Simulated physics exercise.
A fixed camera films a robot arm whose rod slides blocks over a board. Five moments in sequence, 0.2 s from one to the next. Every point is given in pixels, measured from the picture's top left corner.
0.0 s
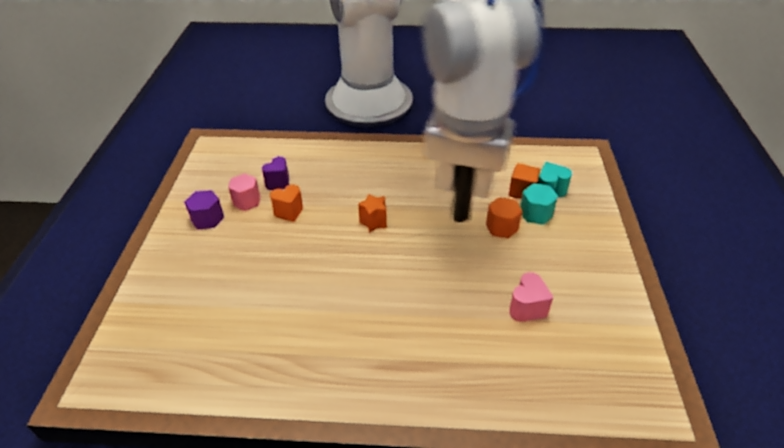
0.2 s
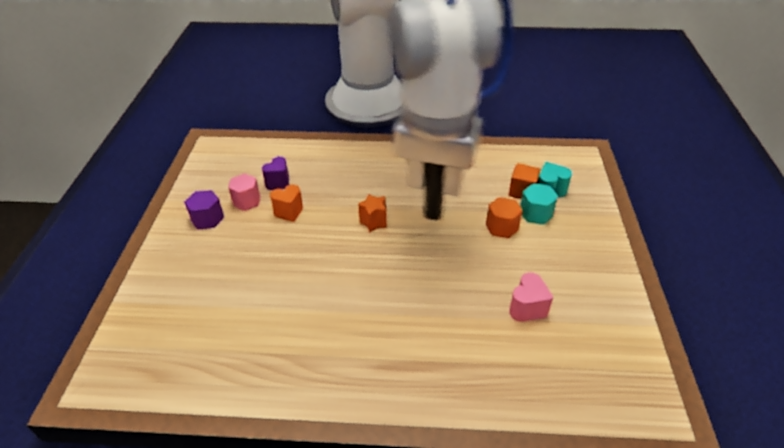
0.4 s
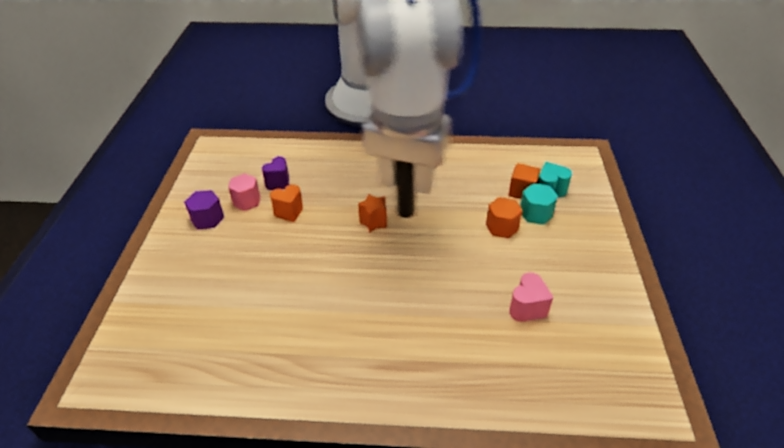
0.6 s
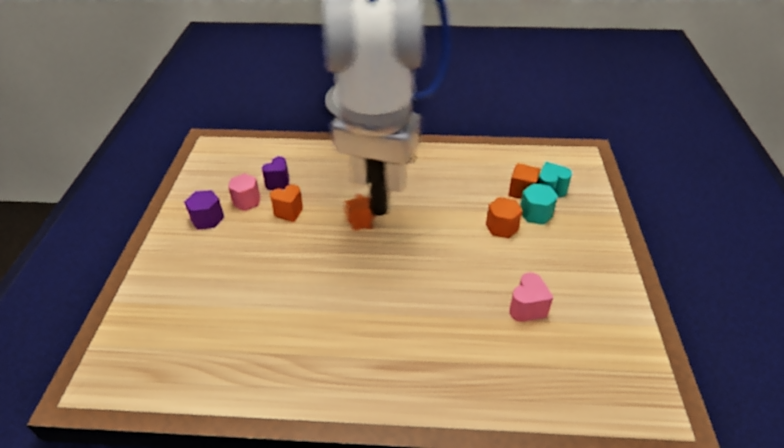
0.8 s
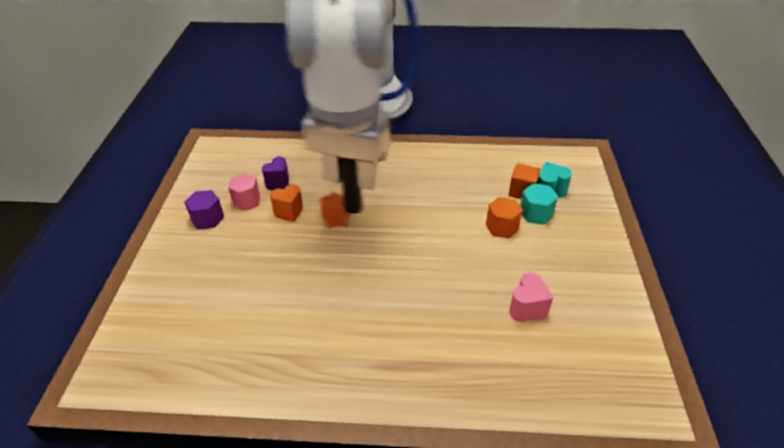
A white robot arm with a dark rod moves left above a light wooden board on dark blue cloth, seen from a fixed, raised view. Purple, pink and orange blocks sit at upper left, an orange star-shaped block near the middle, orange and teal blocks at upper right, and a pink heart at lower right. The rod reaches the star-shaped block and pushes it a short way left.
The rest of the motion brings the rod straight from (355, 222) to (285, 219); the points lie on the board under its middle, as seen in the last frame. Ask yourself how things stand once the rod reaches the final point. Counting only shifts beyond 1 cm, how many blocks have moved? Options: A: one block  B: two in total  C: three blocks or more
It's C.
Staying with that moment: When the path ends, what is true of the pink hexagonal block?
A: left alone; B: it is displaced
B (it is displaced)
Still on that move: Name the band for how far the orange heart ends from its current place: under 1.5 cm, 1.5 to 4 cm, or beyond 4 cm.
Upwards of 4 cm.
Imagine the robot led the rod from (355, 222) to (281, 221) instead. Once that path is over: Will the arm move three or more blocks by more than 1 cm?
Yes - that is the case.
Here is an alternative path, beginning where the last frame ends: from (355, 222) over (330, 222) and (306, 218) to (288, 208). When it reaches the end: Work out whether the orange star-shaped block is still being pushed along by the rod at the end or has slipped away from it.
The rod keeps it before itself.
What follows on the original path. Halfway along, rod (318, 207); orange heart (277, 191), turned 15° clockwise; orange star-shaped block (298, 199).
At the end, rod (283, 205); pink hexagonal block (225, 178), turned 20° clockwise; purple heart still; orange heart (247, 188), turned 40° clockwise; orange star-shaped block (263, 197).
